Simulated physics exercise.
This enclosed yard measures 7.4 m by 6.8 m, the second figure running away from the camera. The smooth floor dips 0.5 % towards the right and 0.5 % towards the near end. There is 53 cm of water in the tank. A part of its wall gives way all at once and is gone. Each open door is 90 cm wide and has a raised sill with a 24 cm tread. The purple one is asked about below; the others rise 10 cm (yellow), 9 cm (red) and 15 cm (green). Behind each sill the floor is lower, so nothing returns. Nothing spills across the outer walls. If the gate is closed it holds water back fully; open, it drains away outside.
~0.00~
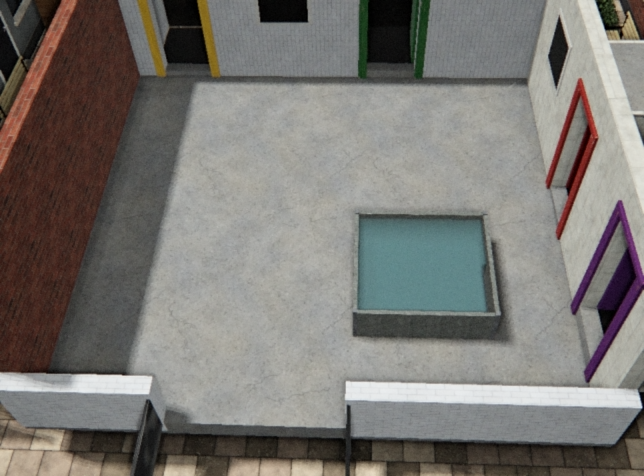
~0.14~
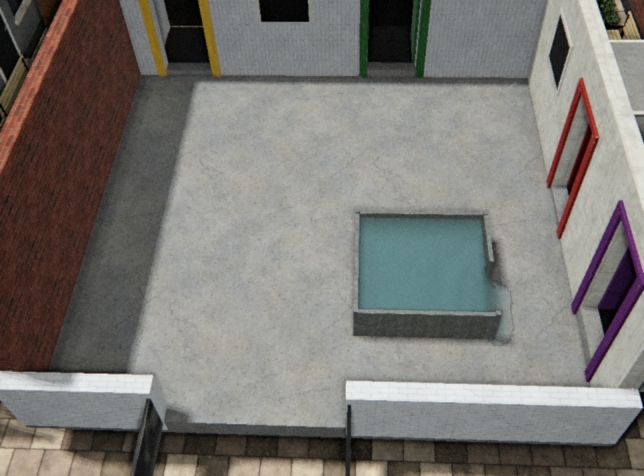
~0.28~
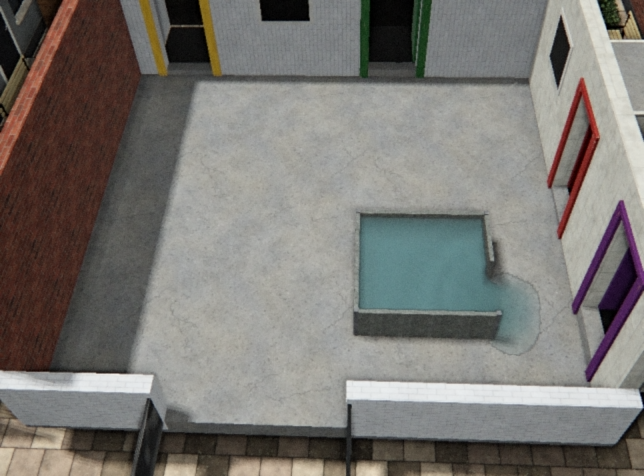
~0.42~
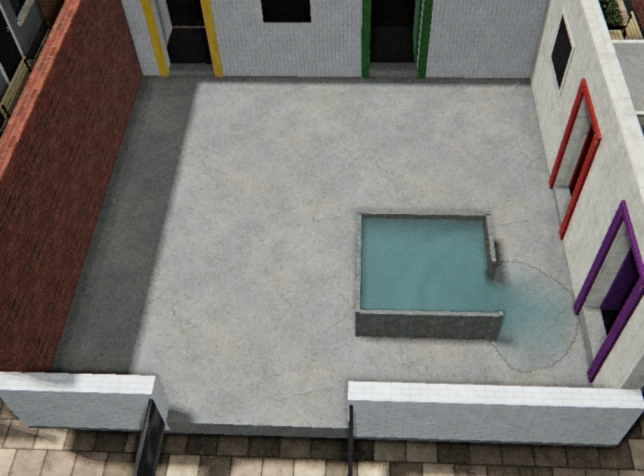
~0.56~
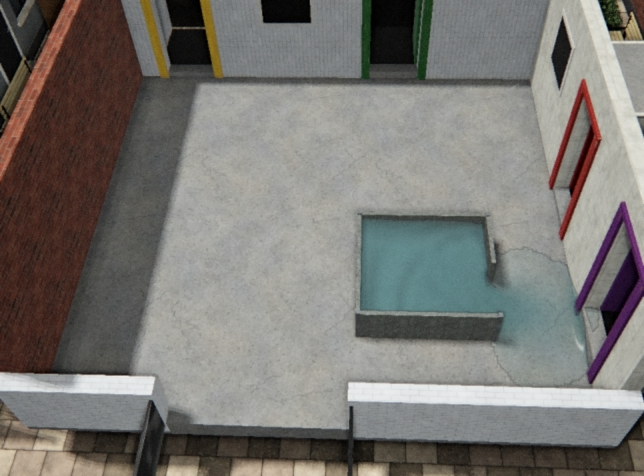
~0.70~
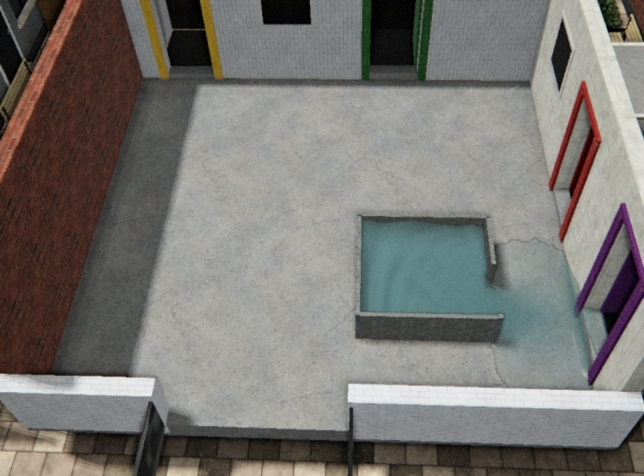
Walled yard with a square tank, its right wall opening and water pouring through the gap, spreading across the floor to the purple door.
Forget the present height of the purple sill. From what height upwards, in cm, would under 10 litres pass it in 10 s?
At least 31 cm or so.
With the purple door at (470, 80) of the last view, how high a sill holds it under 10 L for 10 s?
Roughly 6.5 cm.
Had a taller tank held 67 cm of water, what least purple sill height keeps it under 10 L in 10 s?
Then roughly 39 cm.
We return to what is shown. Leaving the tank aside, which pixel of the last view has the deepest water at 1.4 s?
At about (599, 421).
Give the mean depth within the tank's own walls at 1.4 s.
Roughly 38 cm on average.
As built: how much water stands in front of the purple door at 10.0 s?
Roughly 9.0 cm deep.
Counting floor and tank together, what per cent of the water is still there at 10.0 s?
Some 90 per cent remains.
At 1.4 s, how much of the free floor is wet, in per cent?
Near 10 per cent is wet.
After 1.4 s water covers 10 % of the floor, deepest (48 cm) near (599, 421); 33 cm at the purple door, 14 litres in over its 24 cm sill.
After 3.0 s water covers 30 % of the floor, deepest (28 cm) near (599, 421); 23 cm at the purple door, 49 litres in over its 24 cm sill.
After 10.0 s water covers 80 % of the floor, deepest (10 cm) near (599, 421); 9 cm at the purple door, 51 litres in over its 24 cm sill.
At the purple door as built, the water arrived by 0.6 s and peaked near 33 cm at 1.4 s.
With a sill of 25 cm, 42 litres would have come in within the 10 s; with 33.5 cm, 3 litres. So under 10 litres takes about 31 cm.
